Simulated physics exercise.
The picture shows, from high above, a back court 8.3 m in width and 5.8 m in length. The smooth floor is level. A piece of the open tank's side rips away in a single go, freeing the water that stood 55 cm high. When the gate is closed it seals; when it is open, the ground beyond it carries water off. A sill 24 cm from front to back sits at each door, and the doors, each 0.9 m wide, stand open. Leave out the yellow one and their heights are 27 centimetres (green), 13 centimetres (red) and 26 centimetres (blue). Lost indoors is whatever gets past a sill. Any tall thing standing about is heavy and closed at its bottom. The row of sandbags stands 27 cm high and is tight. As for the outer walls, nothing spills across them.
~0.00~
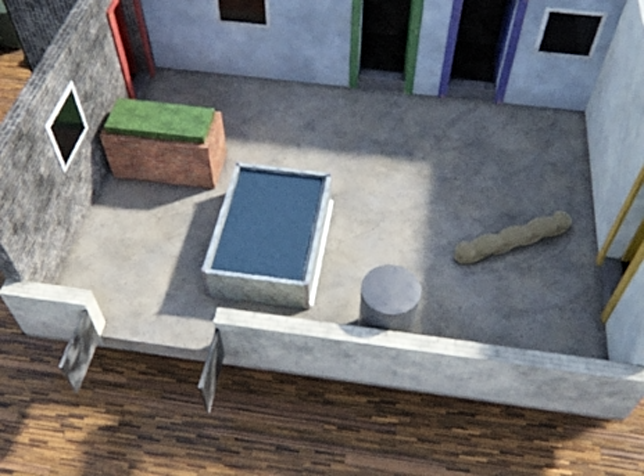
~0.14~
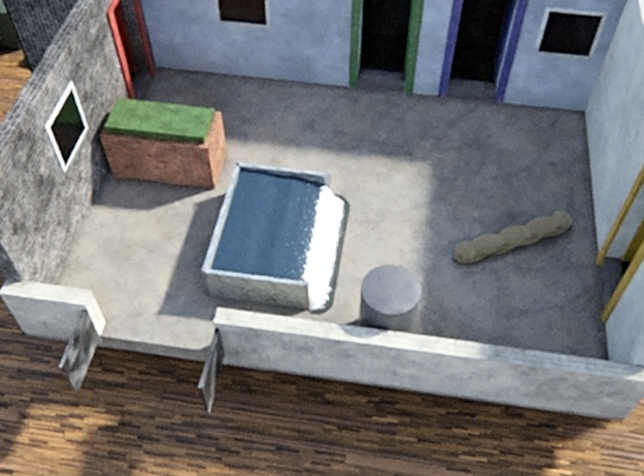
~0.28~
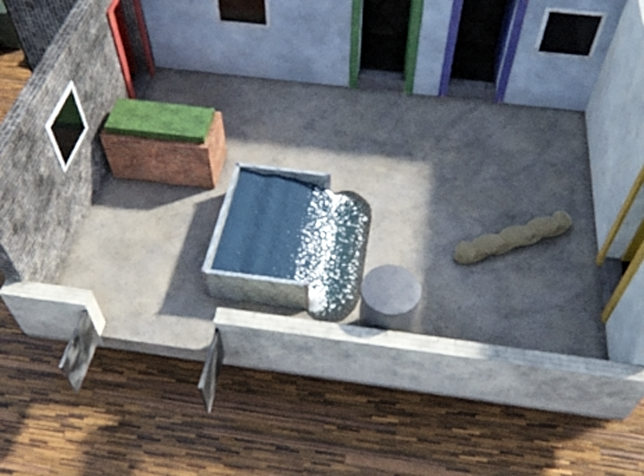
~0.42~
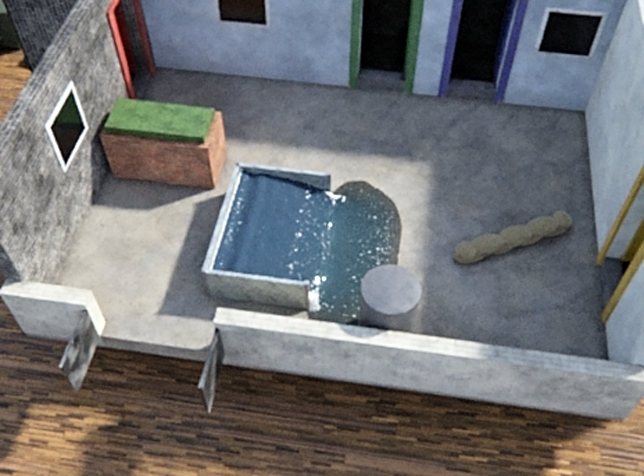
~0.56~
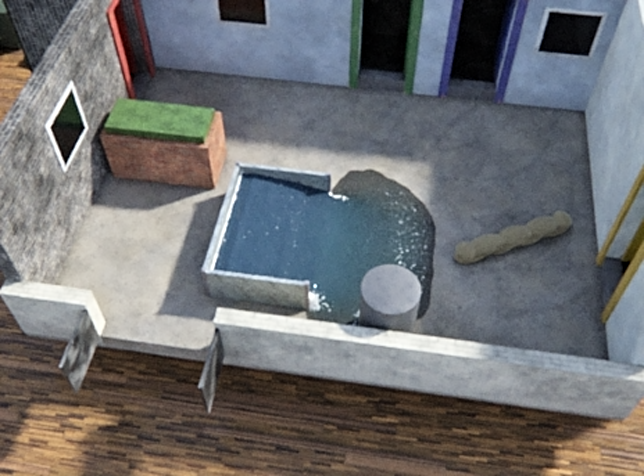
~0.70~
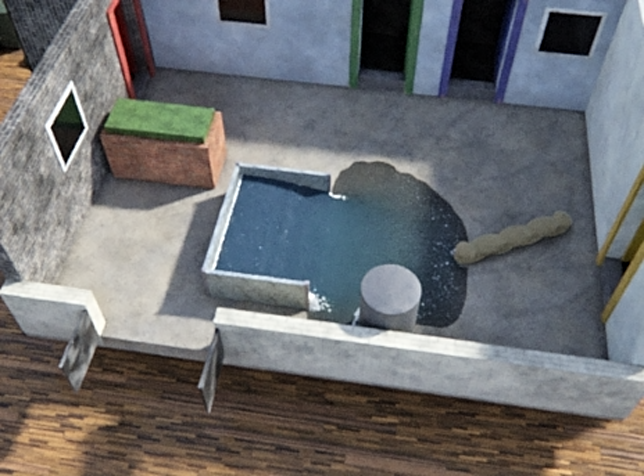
An open tank of blue water stands in a grey walled court, seen from high above by a still camera. A green-topped brick block sits at left, a grey cylinder and a lumpy tan roll lie to the right, and green and purple doorways line the back. The tank's right side breaks away, and water pours out in white froth, then spreads rightward in a dark, widening sheet around the cylinder.
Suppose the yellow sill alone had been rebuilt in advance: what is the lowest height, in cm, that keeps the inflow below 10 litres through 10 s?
About 15 cm.
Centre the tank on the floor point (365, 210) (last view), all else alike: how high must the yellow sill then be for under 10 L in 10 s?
It should be around 7.5 cm high.
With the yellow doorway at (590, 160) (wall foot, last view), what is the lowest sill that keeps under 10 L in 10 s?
Close to 13.5 cm at the least.
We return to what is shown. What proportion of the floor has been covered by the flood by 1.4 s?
Roughly 30 percent.
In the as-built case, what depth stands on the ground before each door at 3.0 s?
Door by door, in centimetres - green 0, red 0, blue 1, yellow 14.
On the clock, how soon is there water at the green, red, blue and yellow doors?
Arrives: Green 5.0 s / red 8.5 s / blue 3.0 s / yellow 1.4 s.
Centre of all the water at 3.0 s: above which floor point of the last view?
(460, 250).
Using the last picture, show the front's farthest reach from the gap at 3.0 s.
Around pixel (585, 112).
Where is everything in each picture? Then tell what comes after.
The first frame shows the open tank at (270, 223) is whole and still, 55 cm deep; the yellow door at (624, 250) is dry.
In the second frame, water pours out at (317, 243) and has run 0.3 m, to (325, 306); about 8 cm deep outside, 55 cm at the back.
In the third frame, the gap is at (317, 244), the front 0.7 m out at (355, 296); the back of the open tank holds 55 cm.
In the fourth frame, the front is at a hidden place, 1.2 m from the gap at (317, 245); 2.9 m2 of floor is wet, 48 cm left at the back.
In the fifth frame, the front is at (422, 308), 1.7 m from the gap at (317, 245); 4.4 m2 of floor is wet, 47 cm left at the back.
In the sixth frame, the front is at (458, 303), 2.3 m from the gap at (317, 246); 5.9 m2 of floor is wet, 43 cm left at the back; the yellow door at (624, 250), 4.4 m from the gap, is still 2.2 m from the nearest water.
After 1.4 s water covers 30 % of the floor, deepest (28 cm) near (449, 257); 2 cm at the yellow door, 0 litres in over its 26 cm sill.
After 3.0 s water covers 50 % of the floor, deepest (30 cm) near (585, 112); 14 cm at the yellow door, 0 litres in over its 26 cm sill.
After 10.0 s water covers 85 % of the floor, deepest (8 cm) near (405, 352); 5 cm at the yellow door, 0 litres in over its 26 cm sill.
At the yellow door as built, the water arrived by 1.4 s and peaked near 18 cm at 2.4 s.
With a sill of 12.5 cm, 21 litres would have come in within the 10 s; with 17 cm, 4 litres. So under 10 litres takes about 15 cm.
